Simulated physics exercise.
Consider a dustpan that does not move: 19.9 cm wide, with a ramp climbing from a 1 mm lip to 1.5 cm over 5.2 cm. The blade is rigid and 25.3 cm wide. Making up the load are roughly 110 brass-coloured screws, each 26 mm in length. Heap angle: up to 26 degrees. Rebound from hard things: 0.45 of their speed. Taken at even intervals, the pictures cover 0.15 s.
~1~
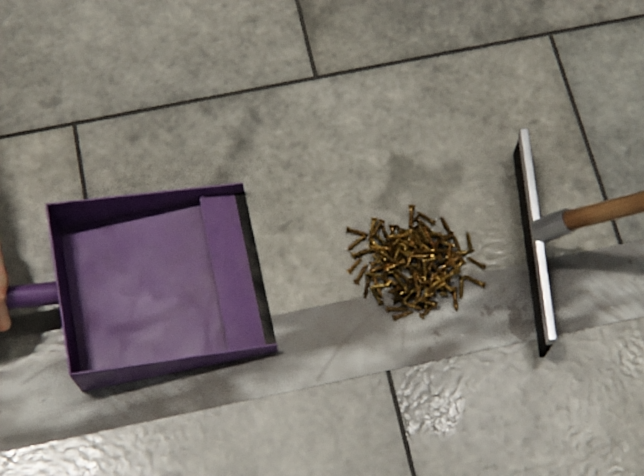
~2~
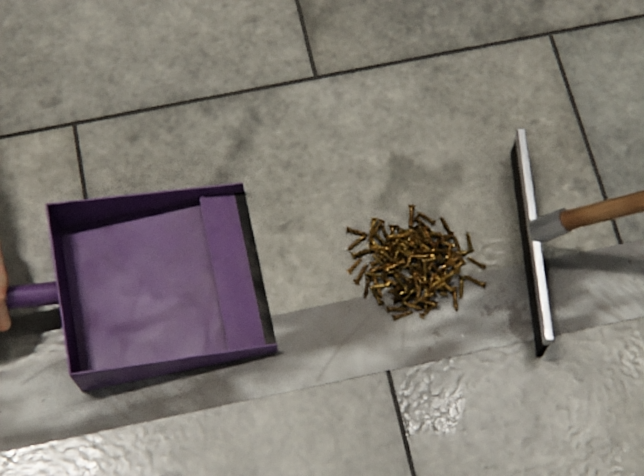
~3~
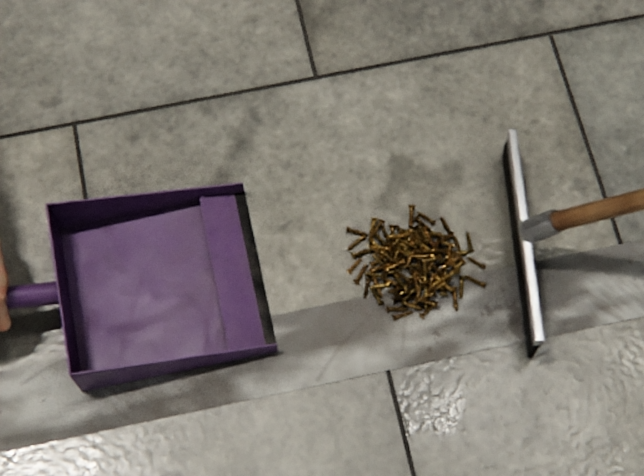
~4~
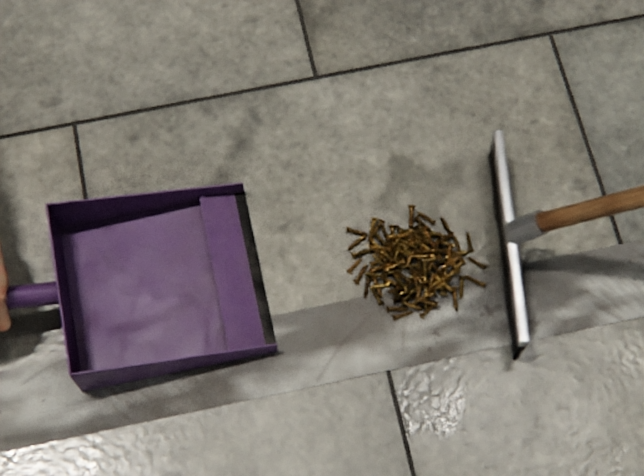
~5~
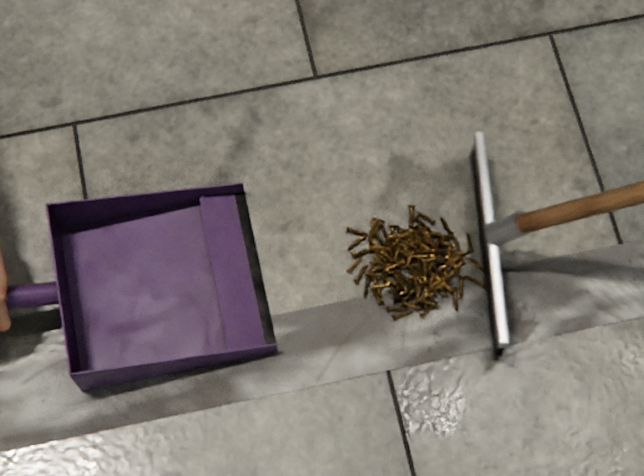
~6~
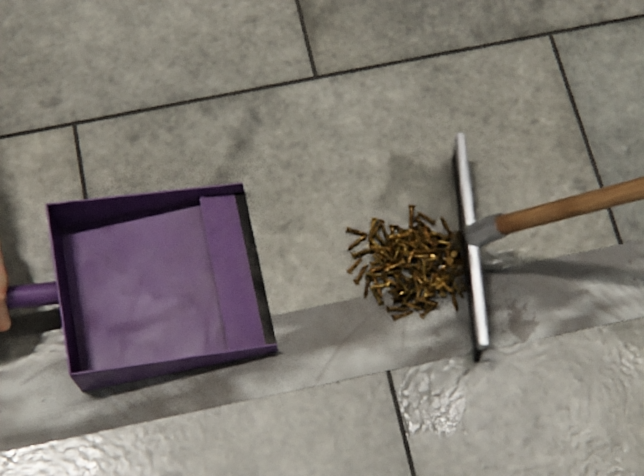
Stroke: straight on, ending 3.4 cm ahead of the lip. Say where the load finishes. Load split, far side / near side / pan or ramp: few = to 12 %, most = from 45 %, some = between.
Split - past the pan's far side: Few, past the pan's near side: Few, in the pan or on its ramp: Some.
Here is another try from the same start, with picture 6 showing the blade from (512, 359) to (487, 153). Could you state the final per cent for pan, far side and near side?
That ends as pan 5, far 0, and near 15.
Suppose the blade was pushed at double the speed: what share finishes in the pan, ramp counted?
Then around 70 per cent.
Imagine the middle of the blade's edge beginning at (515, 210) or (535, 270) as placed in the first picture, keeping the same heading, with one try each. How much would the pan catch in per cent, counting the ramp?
Around 30 percent, then around 20 percent.
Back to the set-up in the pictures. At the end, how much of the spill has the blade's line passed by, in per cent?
Around 0 per cent.
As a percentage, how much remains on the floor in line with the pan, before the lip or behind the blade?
75 per cent.
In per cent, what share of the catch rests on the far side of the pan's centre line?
Some 50 per cent.
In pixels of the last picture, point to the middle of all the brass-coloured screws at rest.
I'd put it at about (267, 267).
Then, 0.14 s after the last picture, middle of the blade 14 cm from the lip; 0 % over the lip, far side 0 %, near side 5 %.
Then, 0.23 s after the last picture, middle of the blade 8 cm from the lip; 0 % over the lip, far side 0 %, near side 0 %.
Then, 0.46 s after the last picture, middle of the blade 5 cm from the lip; 20 % over the lip, far side 0 %, near side 0 %.
In the end, far side 0 %, near side 0 %, pan 25 %, in front of the lip or behind the blade 75 %.
